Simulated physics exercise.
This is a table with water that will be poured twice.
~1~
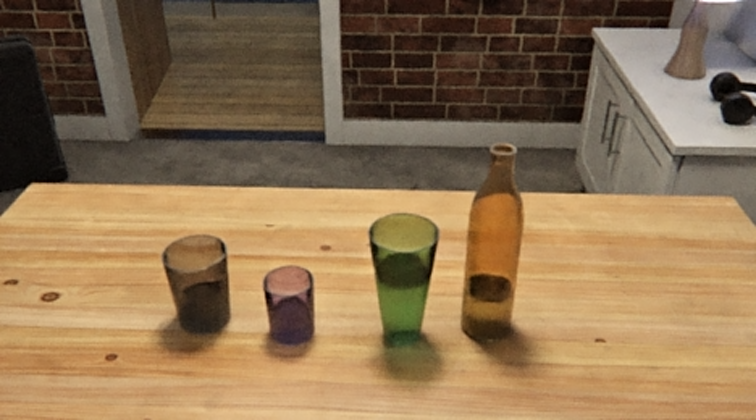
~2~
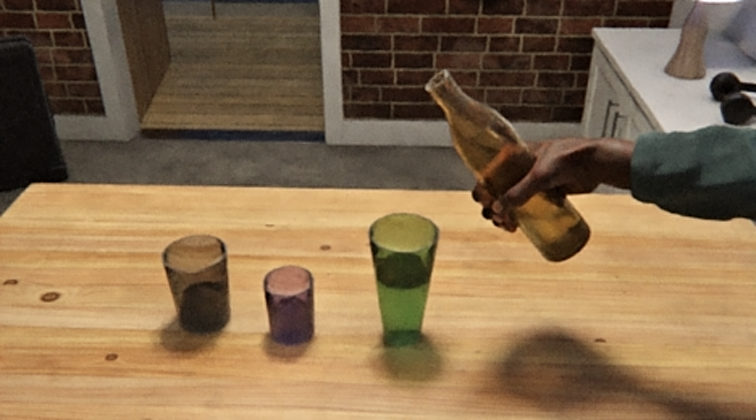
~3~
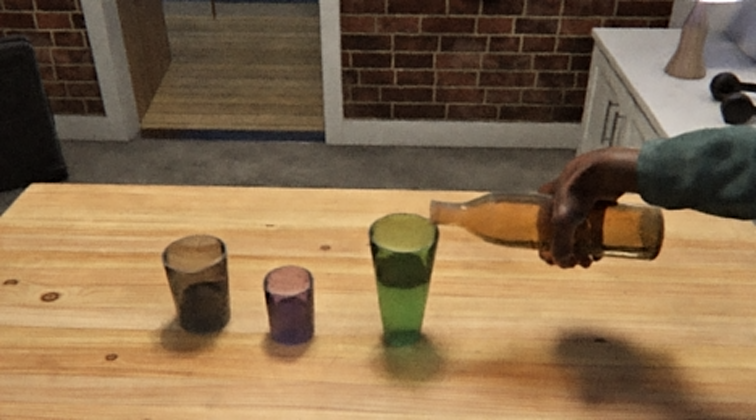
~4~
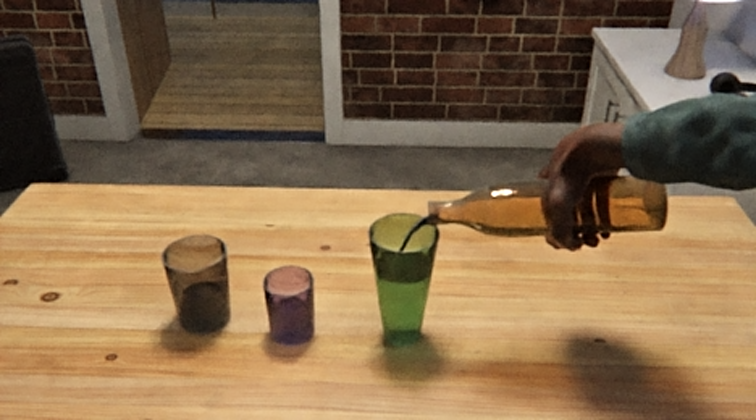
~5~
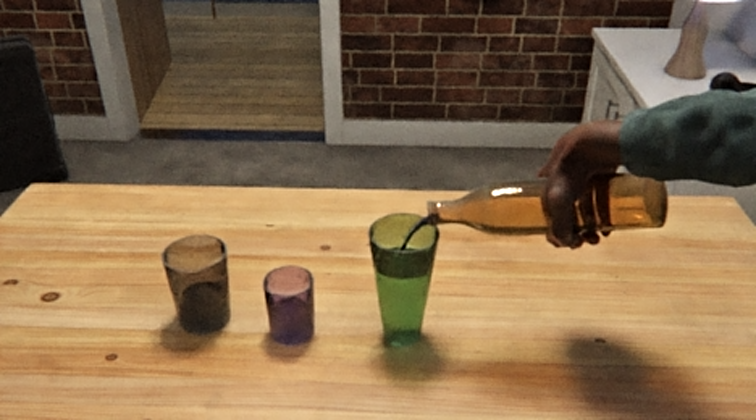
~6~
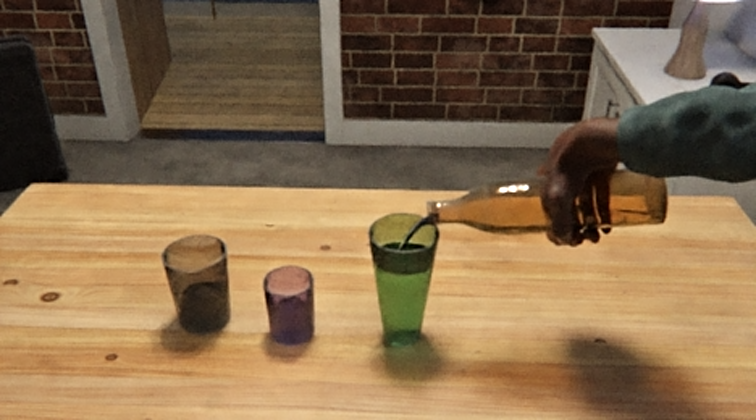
A hand in a green sleeve reaches in from the right over a pale wooden table, seen from slightly above in a brick-walled room. A brown tumbler, a small purple glass and a tall, flared green glass stand left of an amber bottle. The hand lifts the bottle, tilts it leftward and pours a dark stream into the green glass, whose level rises, while the camera stays still.
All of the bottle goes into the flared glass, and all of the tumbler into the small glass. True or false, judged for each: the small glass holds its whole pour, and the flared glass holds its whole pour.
Small glass: True; flared glass: True.
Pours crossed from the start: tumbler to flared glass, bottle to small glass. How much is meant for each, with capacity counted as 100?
In order: 60 in a hundred and 110 in a hundred.
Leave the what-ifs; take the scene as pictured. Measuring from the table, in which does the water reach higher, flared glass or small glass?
That would be in the flared glass on the right.
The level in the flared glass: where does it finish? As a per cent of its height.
The level sits near 90 per cent of the height.
Soon after, the flared glass is about three quarters full.
Later, the flared glass is nearly full.
In the end, the small glass is about two thirds full; the flared glass is nearly full.
